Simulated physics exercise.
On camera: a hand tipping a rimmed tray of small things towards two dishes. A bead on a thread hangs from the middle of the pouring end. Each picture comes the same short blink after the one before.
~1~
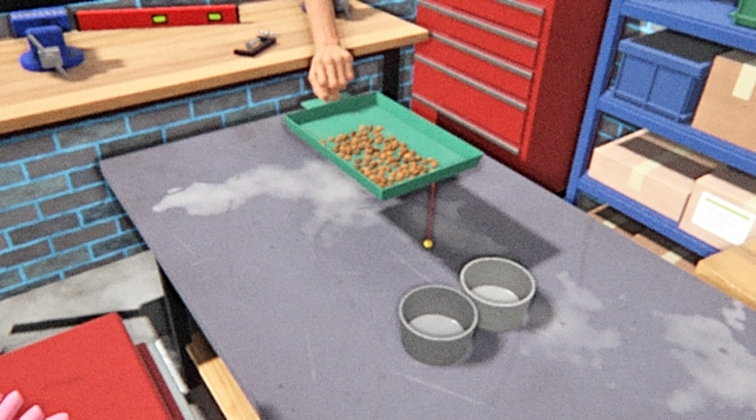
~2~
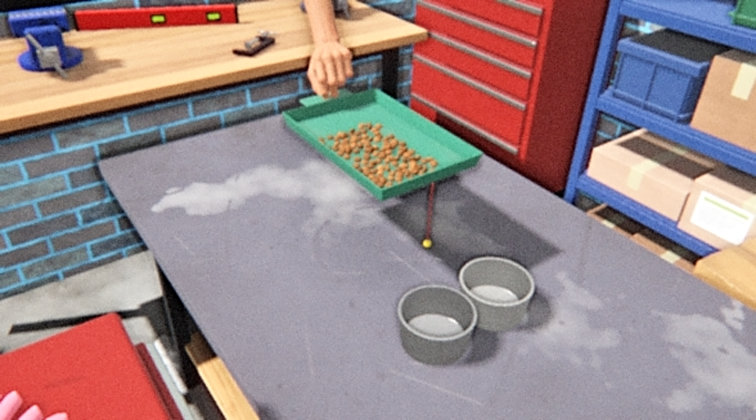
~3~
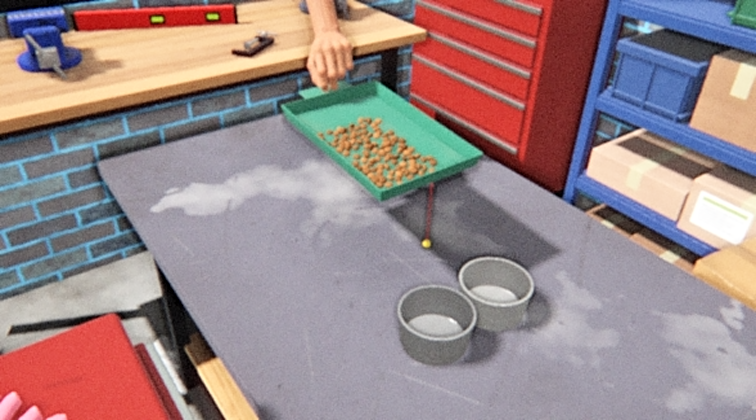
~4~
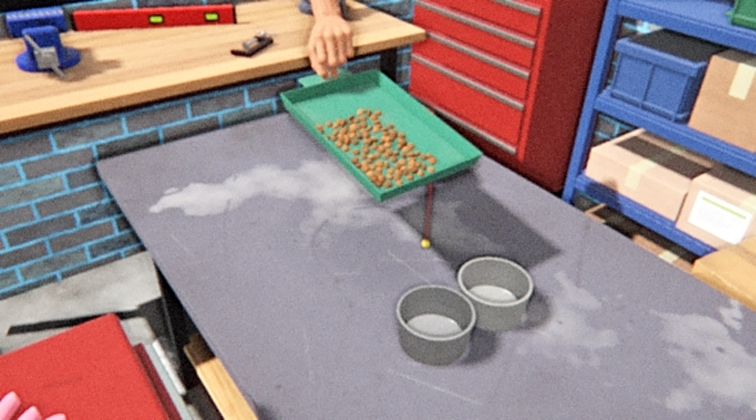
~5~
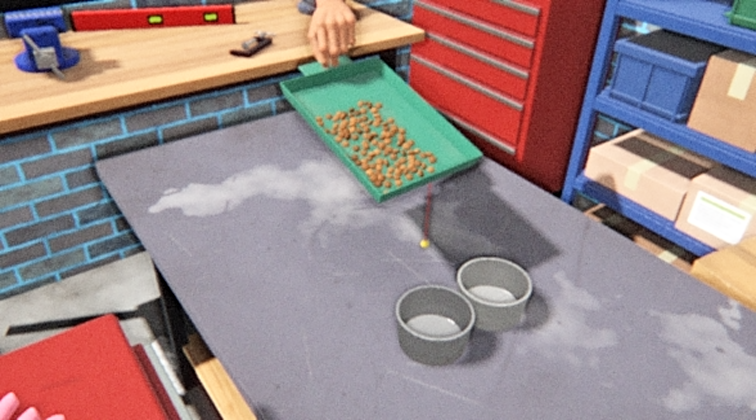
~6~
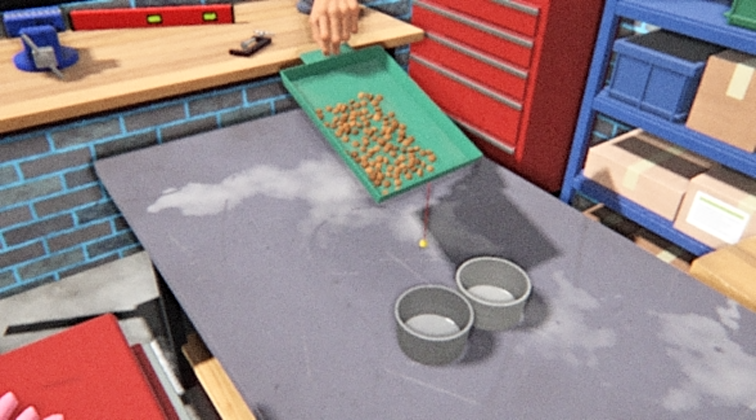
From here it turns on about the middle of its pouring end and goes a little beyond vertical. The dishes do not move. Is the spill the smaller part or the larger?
They take less than half between them.
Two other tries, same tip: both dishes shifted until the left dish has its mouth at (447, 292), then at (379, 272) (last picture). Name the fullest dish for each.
In turn: The dish on the left; the left dish.
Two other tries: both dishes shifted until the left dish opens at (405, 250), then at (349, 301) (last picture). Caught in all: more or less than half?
One: Under half. Two: The larger part.
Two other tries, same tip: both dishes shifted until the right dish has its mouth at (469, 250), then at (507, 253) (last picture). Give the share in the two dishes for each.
Near 90 % and 40 %.
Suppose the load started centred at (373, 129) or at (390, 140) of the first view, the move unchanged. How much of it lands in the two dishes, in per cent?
First some 20, then 30 per cent.
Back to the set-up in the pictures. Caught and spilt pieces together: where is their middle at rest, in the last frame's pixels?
Roughly at (410, 309).
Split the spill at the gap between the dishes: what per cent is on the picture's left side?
It comes to 90 per cent or so.
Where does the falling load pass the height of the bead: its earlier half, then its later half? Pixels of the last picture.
First near (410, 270), later near (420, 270).
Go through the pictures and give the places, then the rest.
Corners of the pouring end (383, 187) and (478, 153), level; middle of the load (383, 157), bits of dog kibble; left dish (462, 346); right dish (521, 312); bead on its thread (428, 244), in the first picture.
Corners of the pouring end (382, 187) and (477, 152), level; middle of the load (382, 156), in the second picture.
Corners of the pouring end (382, 188) and (477, 153), tipped barely, lowest at the left corner; middle of the load (381, 153), in the third picture.
Corners of the pouring end (382, 190) and (477, 153), tipped a little, lowest at the left corner; middle of the load (381, 149), in the fourth picture.
Corners of the pouring end (382, 191) and (477, 153), tipped a little, lowest at the left corner; middle of the load (381, 145), in the fifth picture.
Corners of the pouring end (381, 193) and (477, 153), tipped clearly, lowest at the left corner; middle of the load (381, 142); left dish (458, 346); right dish (517, 312), in the sixth picture.
Just after the last frame, tray tipped steeply; almost all on the tray; just a few in the air.
A moment on, tray tipped past a quarter turn; roughly a third on the tray; about a tenth in the left dish; roughly a third outside both; roughly a quarter in the air.
Further on, tray tipped past a quarter turn; about a tenth in the left dish; about a tenth in the right dish; the larger part outside both.
When it is over, tray tipped past a quarter turn; about a tenth in the left dish; about a tenth in the right dish; the larger part outside both.
